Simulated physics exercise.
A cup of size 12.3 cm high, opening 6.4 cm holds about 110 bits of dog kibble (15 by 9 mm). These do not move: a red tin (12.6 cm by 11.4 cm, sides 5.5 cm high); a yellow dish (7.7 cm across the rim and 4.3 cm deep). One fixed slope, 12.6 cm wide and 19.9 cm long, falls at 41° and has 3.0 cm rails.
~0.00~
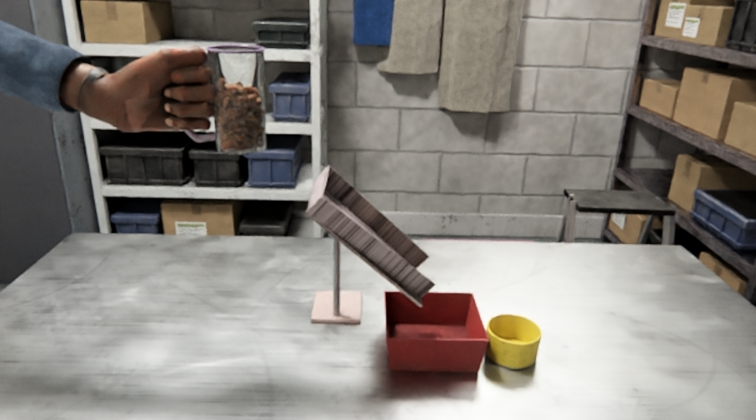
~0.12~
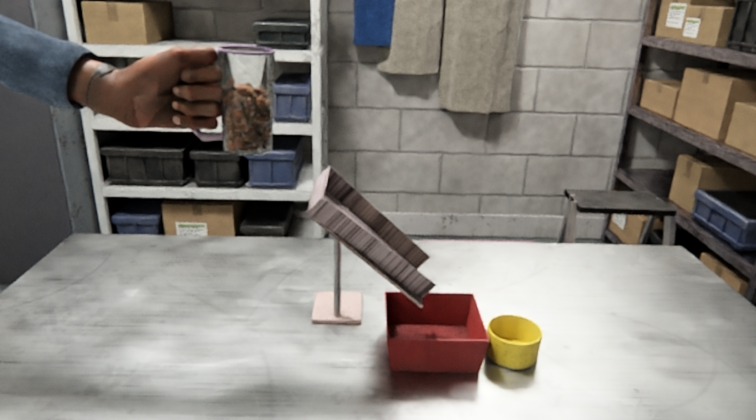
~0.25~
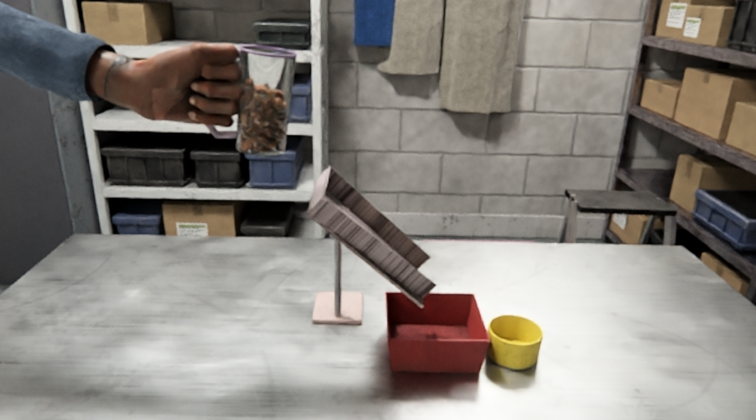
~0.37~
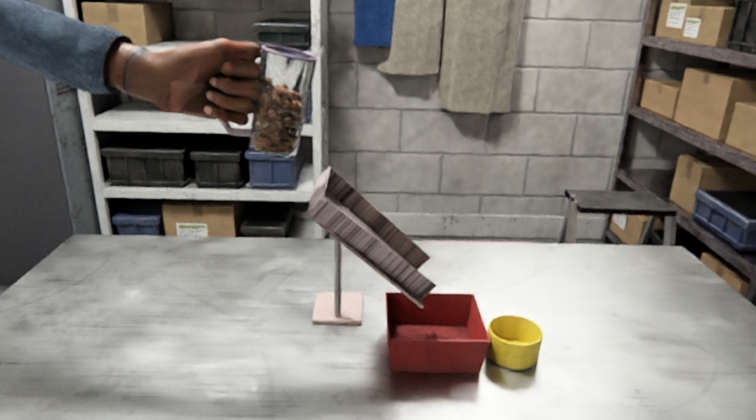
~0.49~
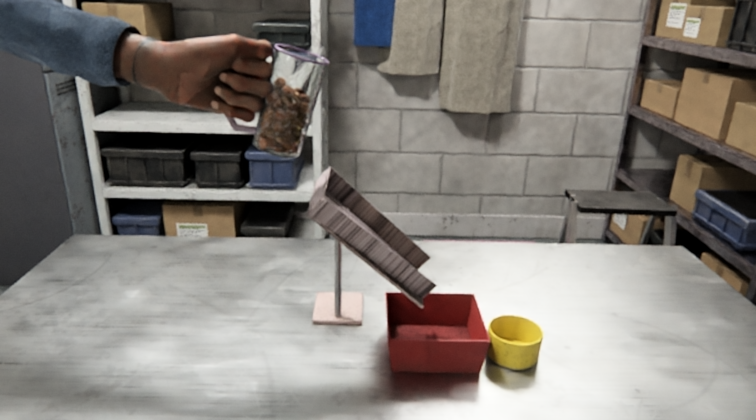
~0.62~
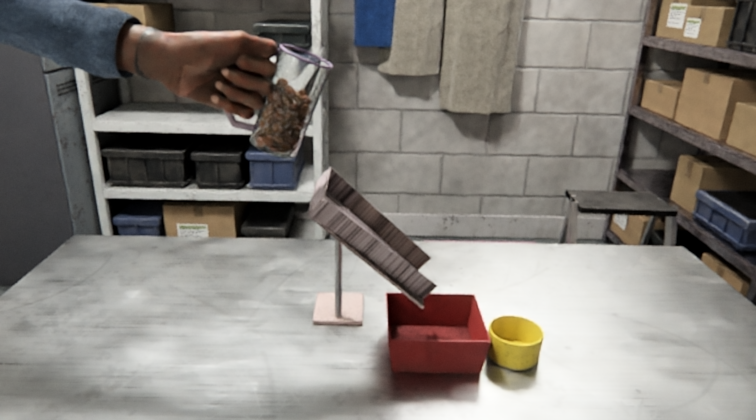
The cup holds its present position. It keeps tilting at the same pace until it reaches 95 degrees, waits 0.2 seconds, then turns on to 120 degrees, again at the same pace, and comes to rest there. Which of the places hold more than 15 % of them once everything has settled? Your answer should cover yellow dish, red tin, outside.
More than 15 %? Yellow dish: No; red tin: Yes; outside: No.
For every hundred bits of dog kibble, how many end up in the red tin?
I reckon around 90 per cent.
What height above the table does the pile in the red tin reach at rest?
The top of the heap ends about 3.0 cm up.
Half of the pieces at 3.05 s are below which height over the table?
36 cm, give or take.
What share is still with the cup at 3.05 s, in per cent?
Load remaining: Approx. 95 %.
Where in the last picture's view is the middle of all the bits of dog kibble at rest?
Somewhere about (454, 344) in the final view.
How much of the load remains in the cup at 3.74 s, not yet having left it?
Around 45 per cent of the load is still there.
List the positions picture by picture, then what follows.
Cup at (237, 68); tilt 0 degrees; moved 0.0 cm; lip at (263, 50); top of the load at (224, 91); red tin at (433, 314); yellow dish at (514, 328), in the first frame.
Cup at (247, 70); tilt 2 degrees; moved 1.0 cm; lip at (273, 52); top of the load at (232, 91), in the second frame.
Cup at (267, 71); tilt 7 degrees; moved 3.1 cm; low side right; lip at (295, 55); top of the load at (259, 91), in the third frame.
Cup at (287, 73); tilt 12 degrees; moved 5.2 cm; low side right; lip at (316, 59); top of the load at (277, 92), in the fourth frame.
Cup at (297, 74); tilt 17 degrees; moved 6.1 cm; low side right; lip at (328, 63); top of the load at (283, 93), in the fifth frame.
Cup at (300, 75); tilt 21 degrees; moved 6.1 cm; low side right; lip at (331, 67); top of the load at (275, 93); red tin at (435, 315); yellow dish at (516, 329). It turns about 40 degrees a second, in the sixth frame.
After 1.55 s, tilt 57 degrees; cup 100 %; middle of all pieces near (275, 113).
After 2.33 s, tilt 87 degrees; cup 100 %; middle of all pieces near (272, 105).
After 3.05 s, tilt 102 degrees; cup 95 %; middle of all pieces near (279, 111).
Then, at 3.74 s, tilt 120 degrees; red tin 10 %, slope 40 %, cup 45 %, in the air 5 %; middle of all pieces near (349, 190).
By 5.2 s all is still; red tin 90 %, slope 0 %, cup 0 %, yellow dish 5 %, outside 5 %.
